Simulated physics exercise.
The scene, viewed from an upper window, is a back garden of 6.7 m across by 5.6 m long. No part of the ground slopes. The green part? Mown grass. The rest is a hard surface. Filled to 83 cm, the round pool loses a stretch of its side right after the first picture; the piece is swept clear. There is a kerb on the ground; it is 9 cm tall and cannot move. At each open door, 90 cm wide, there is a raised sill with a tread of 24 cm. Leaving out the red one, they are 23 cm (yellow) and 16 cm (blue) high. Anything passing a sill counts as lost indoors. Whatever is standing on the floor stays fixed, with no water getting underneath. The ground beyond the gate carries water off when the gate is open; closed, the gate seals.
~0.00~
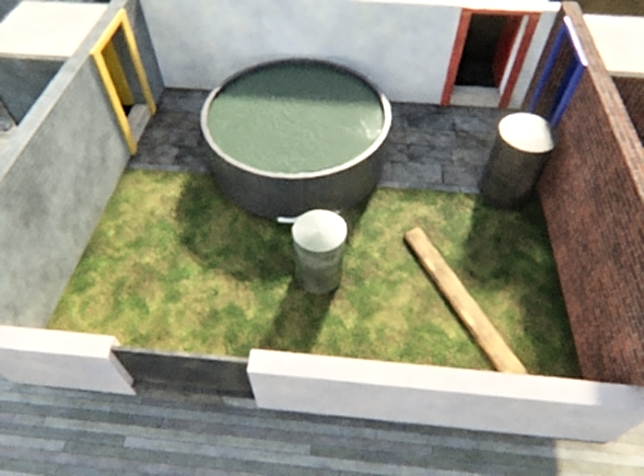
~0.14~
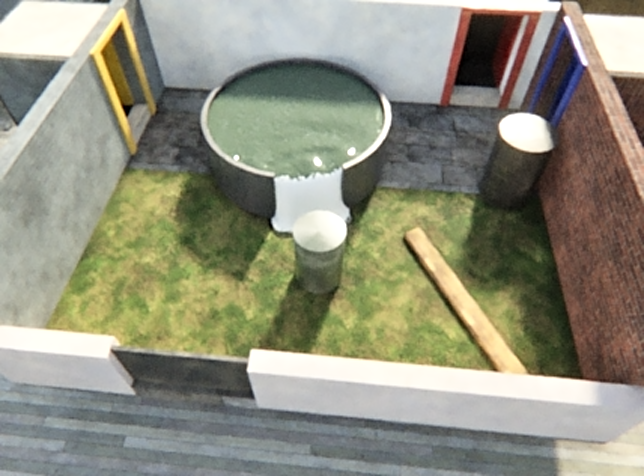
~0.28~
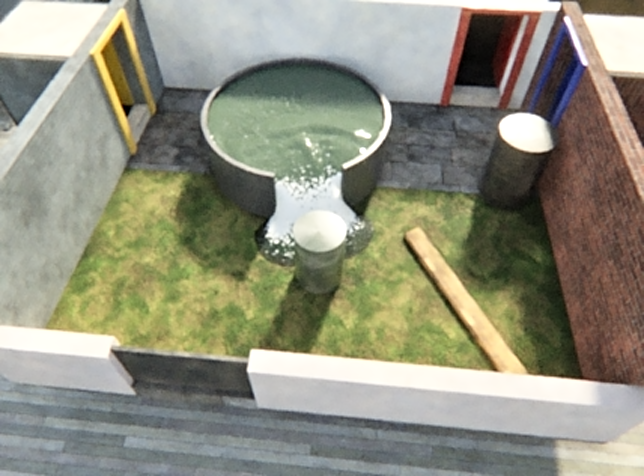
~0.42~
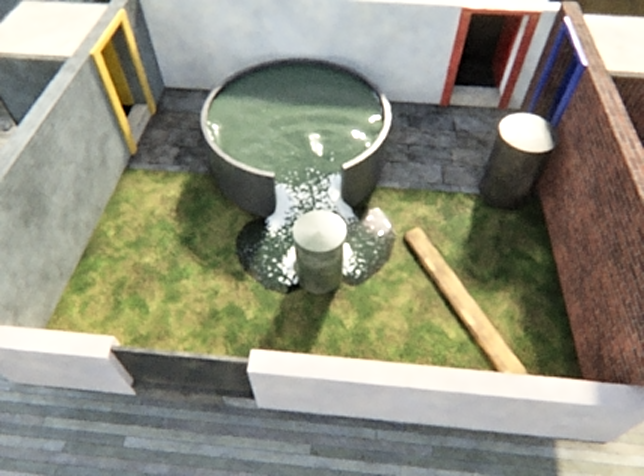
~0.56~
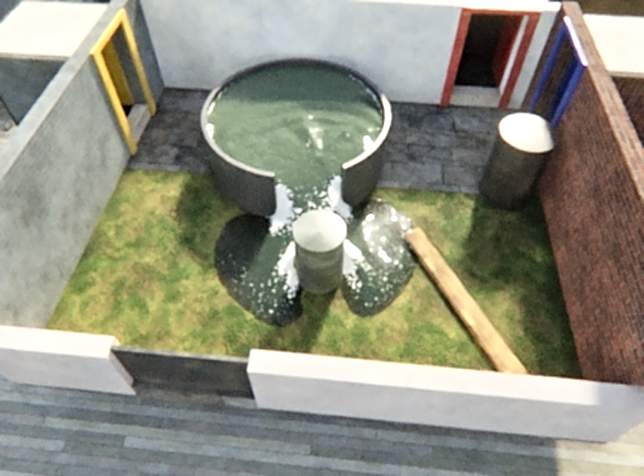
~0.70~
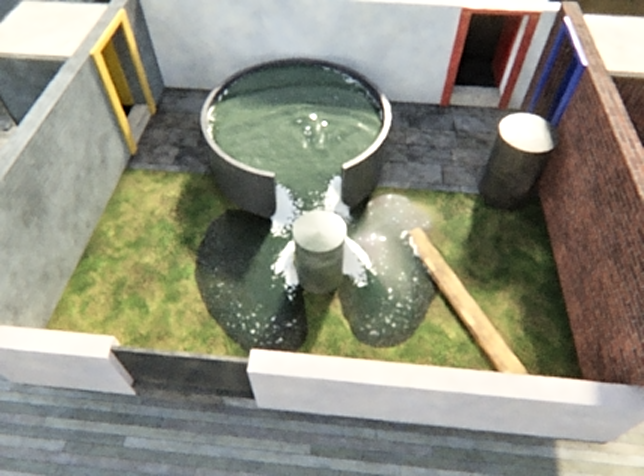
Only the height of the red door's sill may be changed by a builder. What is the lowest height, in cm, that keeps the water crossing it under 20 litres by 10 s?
About 8 cm.
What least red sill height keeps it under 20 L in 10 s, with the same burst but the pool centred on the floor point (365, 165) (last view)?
About 13.5 centimetres.
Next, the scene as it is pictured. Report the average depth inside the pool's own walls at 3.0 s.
It averages near 47 cm.
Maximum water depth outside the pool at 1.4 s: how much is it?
65 cm.
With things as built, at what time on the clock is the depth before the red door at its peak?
About 10.0 seconds.
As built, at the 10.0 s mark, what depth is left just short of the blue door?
Some 11.5 centimetres.
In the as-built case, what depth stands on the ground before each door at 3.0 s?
Door depths (cm): Yellow = 0, blue = 0, red = 0.
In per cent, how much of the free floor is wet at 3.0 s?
Approximately 65 % of it.
After 1.4 s water covers 35 % of the floor, deepest (65 cm) near (312, 250); it has not reached the red door.
After 3.0 s water covers 65 % of the floor, deepest (44 cm) near (312, 250); it has not reached the red door.
After 10.0 s water covers 100 % of the floor, deepest (19 cm) near (243, 110); 13 cm at the red door, 0 litres in over its 25 cm sill.
At the red door as built, the water arrived by 4.6 s and peaked near 13 cm at 10.0 s.
Run again over the same 10 s with other heights there, 38 litres in over 6.5 cm, 6 litres over 10 cm. The limit of 20 litres is kept from about 8 cm up.
